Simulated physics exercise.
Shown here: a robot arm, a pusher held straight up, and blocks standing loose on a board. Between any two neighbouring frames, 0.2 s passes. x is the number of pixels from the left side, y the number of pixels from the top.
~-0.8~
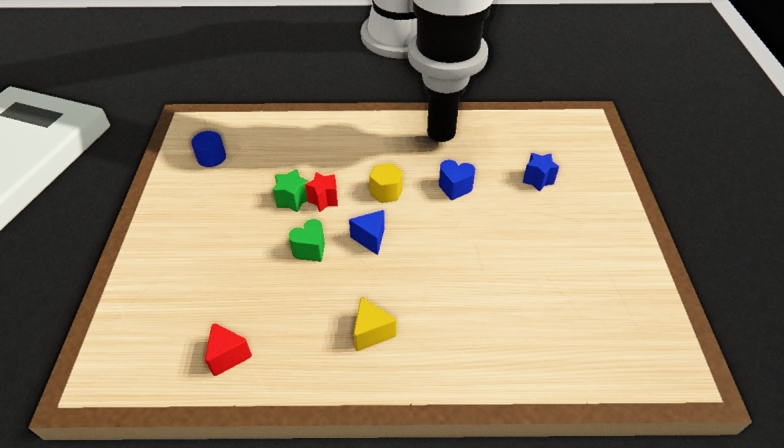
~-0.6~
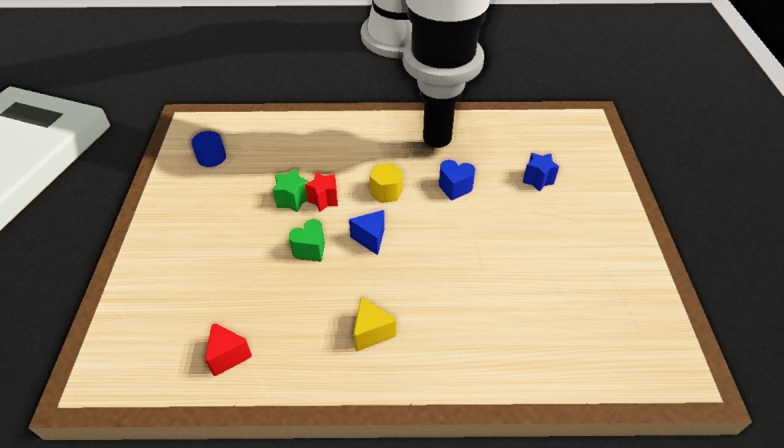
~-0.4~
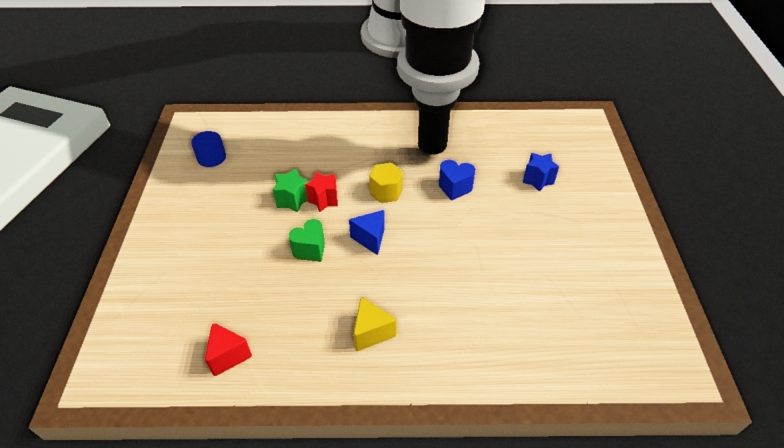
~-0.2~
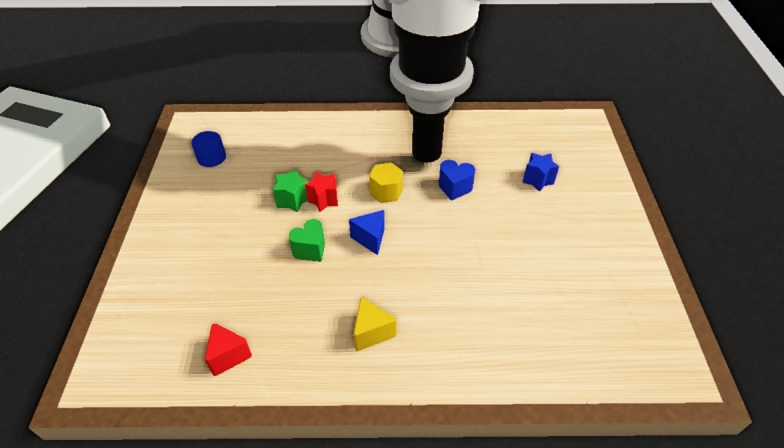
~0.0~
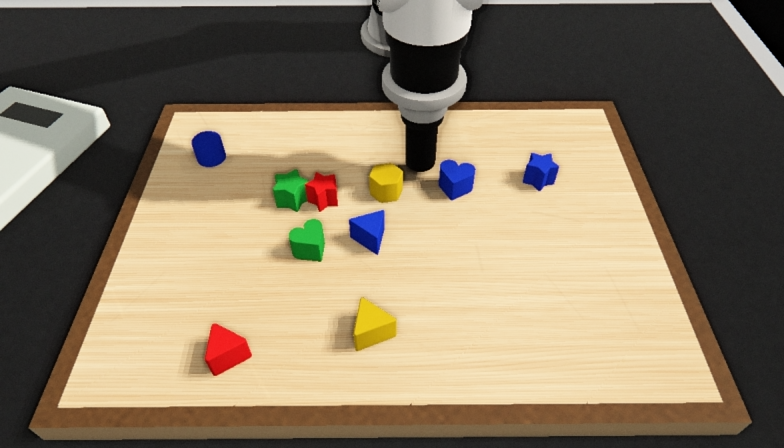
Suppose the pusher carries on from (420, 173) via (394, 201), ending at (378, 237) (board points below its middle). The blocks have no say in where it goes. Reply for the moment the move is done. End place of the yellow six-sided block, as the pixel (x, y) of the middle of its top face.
By then it is at (357, 189).
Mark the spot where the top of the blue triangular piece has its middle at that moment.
Near (359, 237).
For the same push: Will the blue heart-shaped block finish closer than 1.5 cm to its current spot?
The answer is yes.
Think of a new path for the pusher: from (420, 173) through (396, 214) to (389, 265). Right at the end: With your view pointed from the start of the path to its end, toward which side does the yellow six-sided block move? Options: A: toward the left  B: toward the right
It's B.
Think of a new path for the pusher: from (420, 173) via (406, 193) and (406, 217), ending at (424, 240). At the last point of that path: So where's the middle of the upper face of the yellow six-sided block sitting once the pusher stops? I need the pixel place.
When the path ends, it will be at (372, 182).
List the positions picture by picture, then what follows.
The first picture shows tip of the pusher (441, 134), middles of tops, blue triangular piece (370, 222), yellow six-sided block (386, 173), blue heart-shaped block (457, 170).
The second picture shows pusher (437, 140), nothing pushed.
The third picture shows pusher (432, 146), nothing pushed.
The fourth picture shows pusher (427, 154), nothing pushed.
The fifth picture shows pusher (420, 163), blue triangular piece (370, 222), yellow six-sided block (386, 173), blue heart-shaped block (457, 170).
What follows on the original path. One third of the way, pusher (400, 181); yellow six-sided block (371, 181), turned 20° clockwise.
Two thirds of the way, pusher (388, 204); yellow six-sided block (357, 189), turned 55° clockwise.
At the end, pusher (378, 228); blue triangular piece (359, 237), turned 55° clockwise; yellow six-sided block (357, 189), turned 55° clockwise; blue heart-shaped block unmoved.
